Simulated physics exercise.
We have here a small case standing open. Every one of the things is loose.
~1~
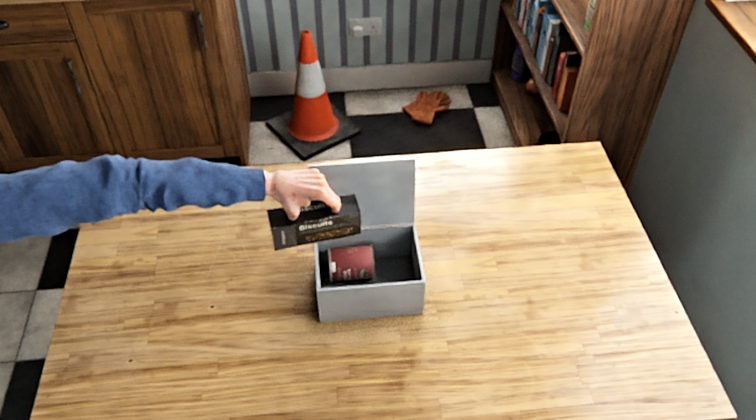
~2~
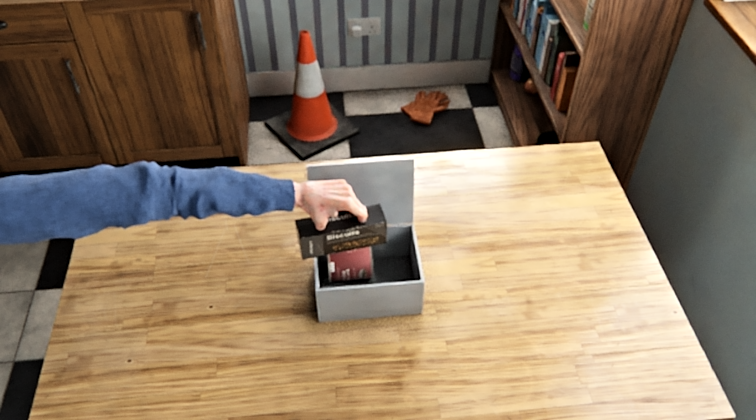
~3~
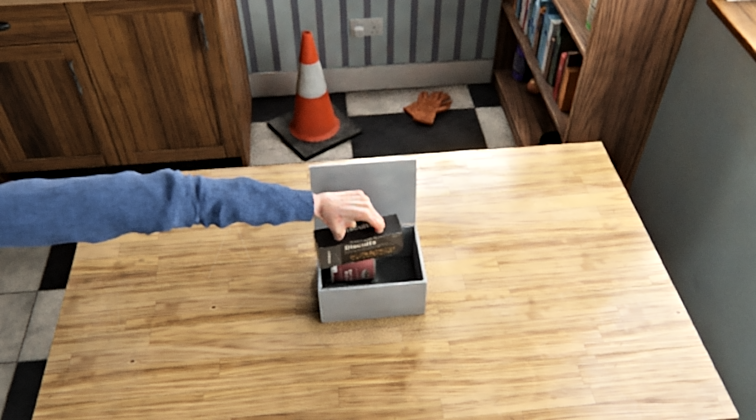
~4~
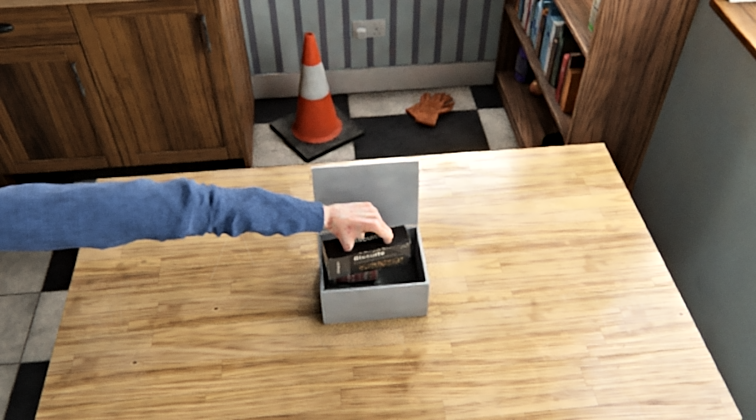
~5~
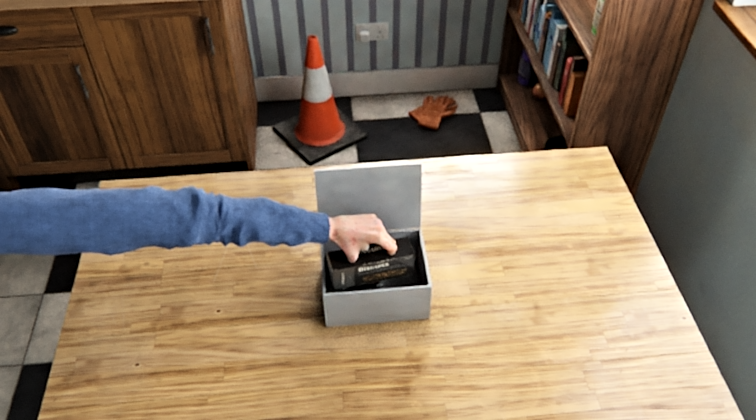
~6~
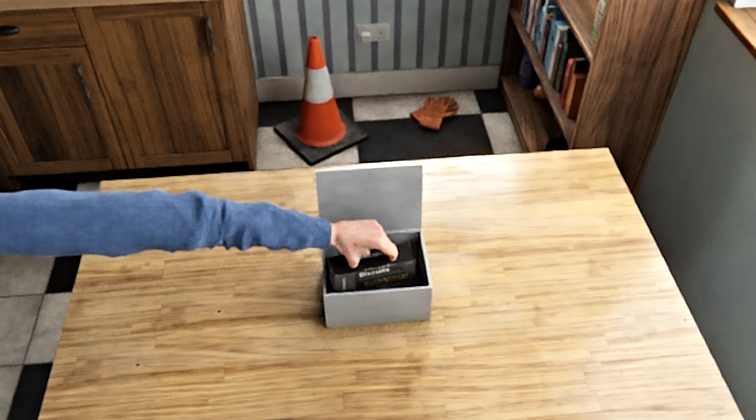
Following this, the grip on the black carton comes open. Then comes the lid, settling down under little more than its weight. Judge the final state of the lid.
The lid is fully down.
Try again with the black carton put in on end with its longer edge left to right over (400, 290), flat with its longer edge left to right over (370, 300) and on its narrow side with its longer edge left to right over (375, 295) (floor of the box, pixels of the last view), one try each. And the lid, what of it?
So, first it won't go down, then it goes down fine, and finally it goes down fine.
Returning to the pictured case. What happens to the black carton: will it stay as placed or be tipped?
Well, it stays just as set.
Then, 0.40 s later than the last frame, black carton moved a little near (378, 294).
Then, 1.40 s later than the last frame, lid 72° above the rim; black carton moved a little near (378, 294).
Then, 1.90 s later than the last frame, lid 40° above the rim; black carton moved a little near (378, 294).
Then, 2.30 s later than the last frame, lid 10° above the rim; black carton moved a little near (378, 294).
When it is over, lid shut; moved from the start, black carton; red tin as before. End places, in pixels of the last picture, black carton near (378, 294).
